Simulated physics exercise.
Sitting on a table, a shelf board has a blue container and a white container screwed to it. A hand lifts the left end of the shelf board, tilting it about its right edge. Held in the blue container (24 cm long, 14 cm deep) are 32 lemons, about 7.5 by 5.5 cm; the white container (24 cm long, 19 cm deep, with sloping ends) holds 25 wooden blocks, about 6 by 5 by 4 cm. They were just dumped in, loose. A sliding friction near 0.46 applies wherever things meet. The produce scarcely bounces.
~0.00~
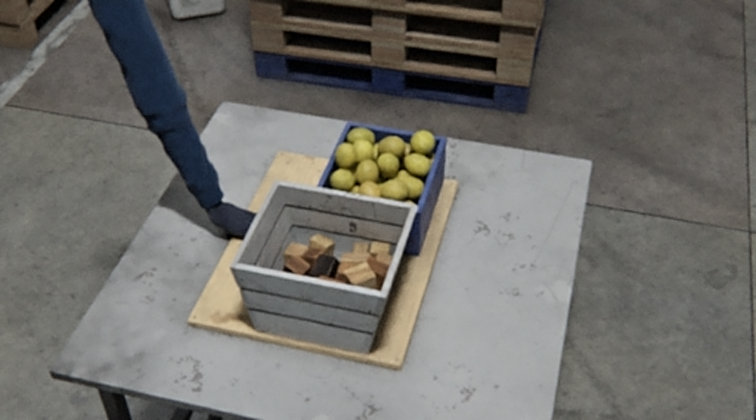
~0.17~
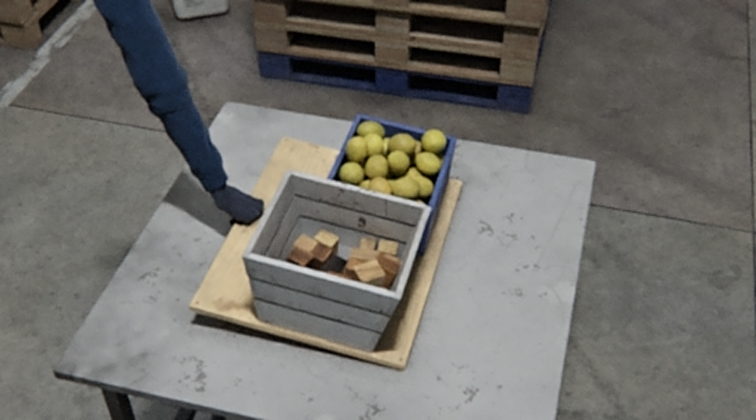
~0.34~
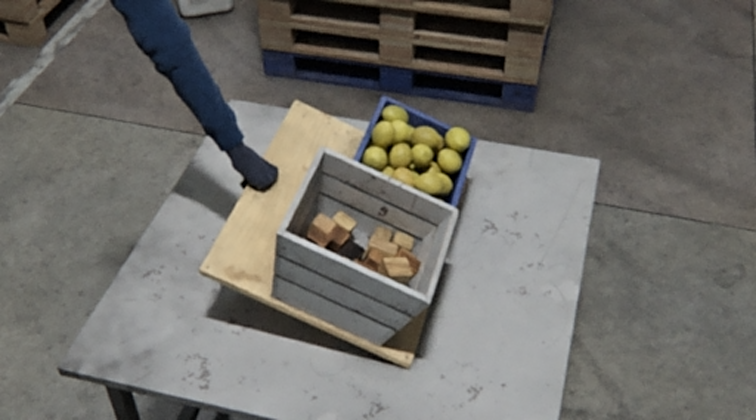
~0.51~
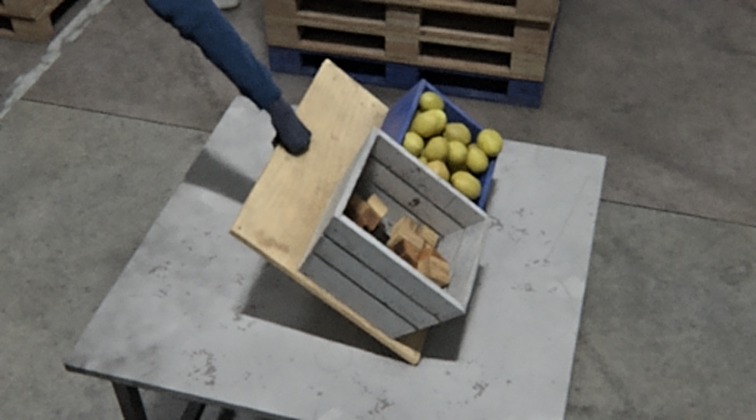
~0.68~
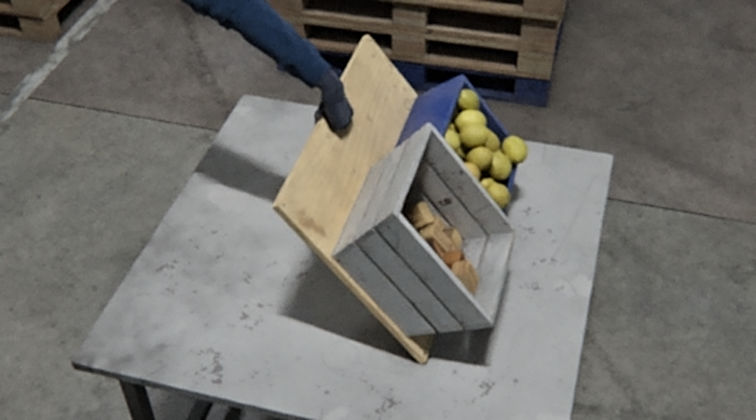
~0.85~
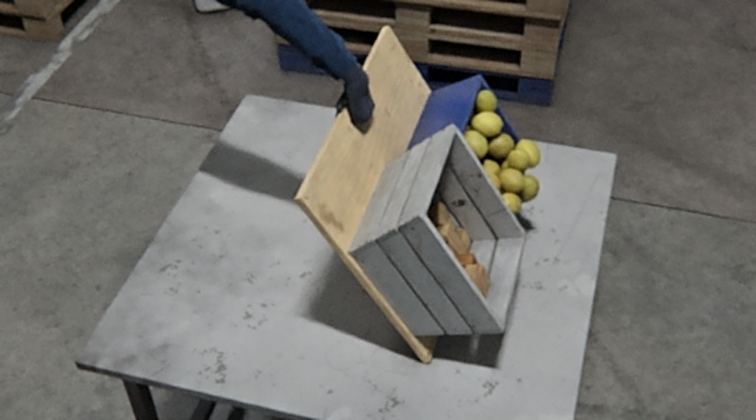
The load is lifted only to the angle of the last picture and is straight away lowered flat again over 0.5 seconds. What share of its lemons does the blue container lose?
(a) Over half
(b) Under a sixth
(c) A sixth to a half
(c) A sixth to a half.
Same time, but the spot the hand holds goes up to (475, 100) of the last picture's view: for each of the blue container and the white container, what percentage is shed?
In that setup the blue container sheds 70 per cent of its load, while the white container sheds 40 per cent.
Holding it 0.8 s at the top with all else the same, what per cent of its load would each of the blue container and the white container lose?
With that change, blue container sheds 30 percent and white container sheds 0 percent.
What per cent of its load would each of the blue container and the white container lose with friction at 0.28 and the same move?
Then the blue container sheds 20 per cent, while the white container sheds 0 per cent.
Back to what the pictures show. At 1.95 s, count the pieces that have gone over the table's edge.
Piece count: Some 1.
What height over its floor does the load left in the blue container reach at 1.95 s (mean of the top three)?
Around 16 centimetres high.
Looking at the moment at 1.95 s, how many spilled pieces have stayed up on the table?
Around 8 in all.
After 1.03 s, tilt 41°; the blue container is down by 5 of 32 and the white container has all 25.
After 1.25 s, tilt 6°; the blue container is down by 8 of 32 and the white container has all 25.
After 1.56 s, tilt 0°; the blue container is down by 8 of 32 and the white container has all 25.
When it is over (at 1.95 s), the blue container is down by 8 of 32 and the white container has all 25. Asked share, 8 of 32, 25 per cent.
